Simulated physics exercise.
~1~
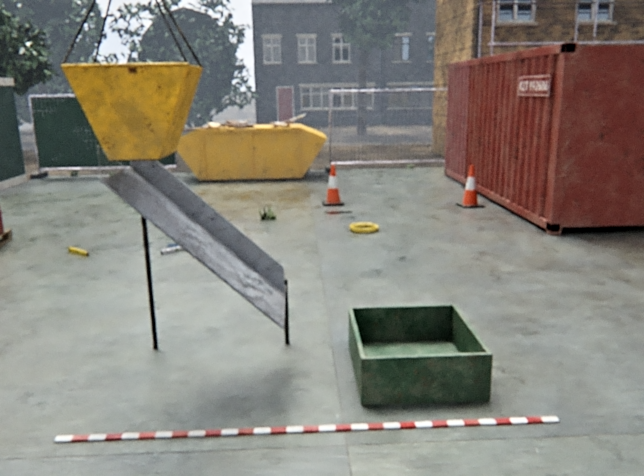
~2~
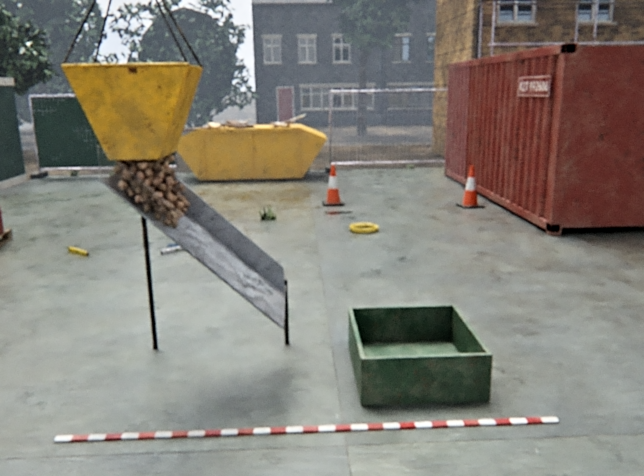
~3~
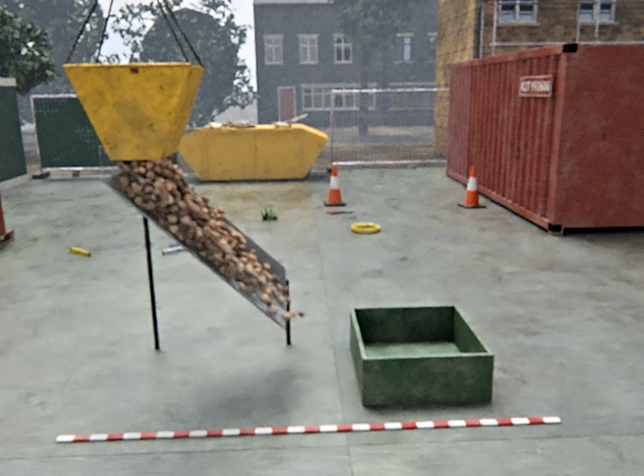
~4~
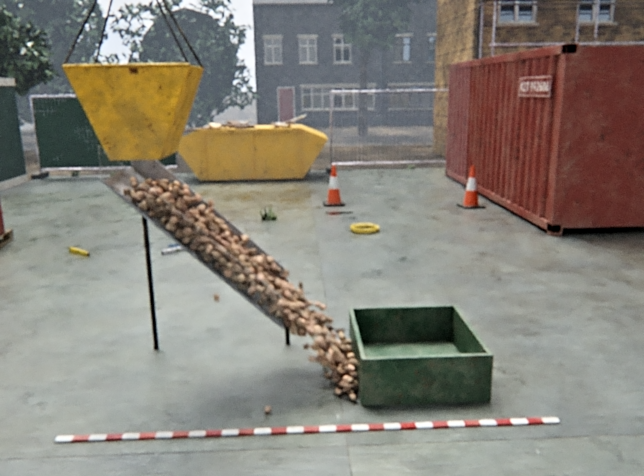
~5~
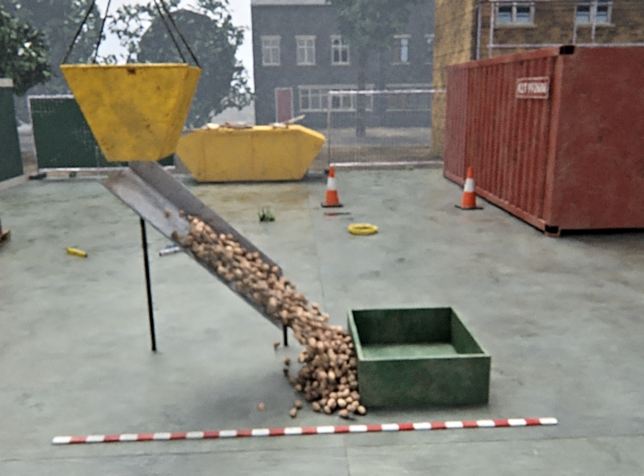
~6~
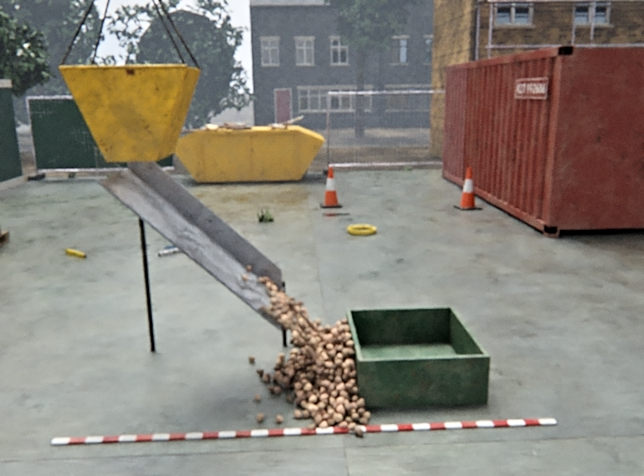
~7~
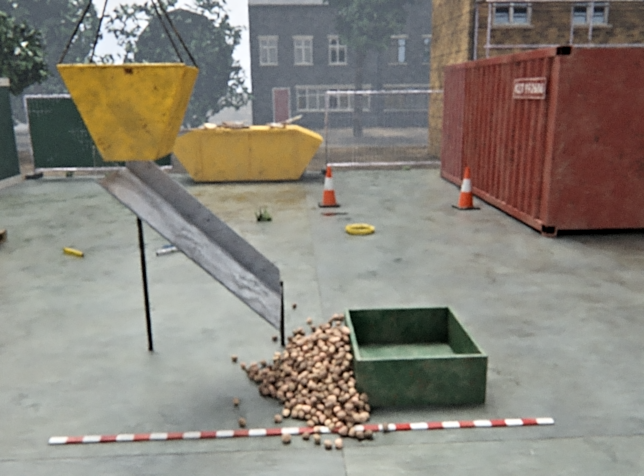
A yellow skip hangs still from a crane above a sloping grey steel chute in a concrete yard, seen from the front by a slightly swaying camera. An open green bin stands to the right behind a red-and-white striped staff, with a red container, traffic cones, another yellow skip and brick buildings beyond. Brown cobbles drop from the hanging skip and slide down the chute to the right. They pour off its lower end, landing short against the bin's left side. The chute empties, leaving the stones heaped beside the empty-looking bin, some reaching the staff.
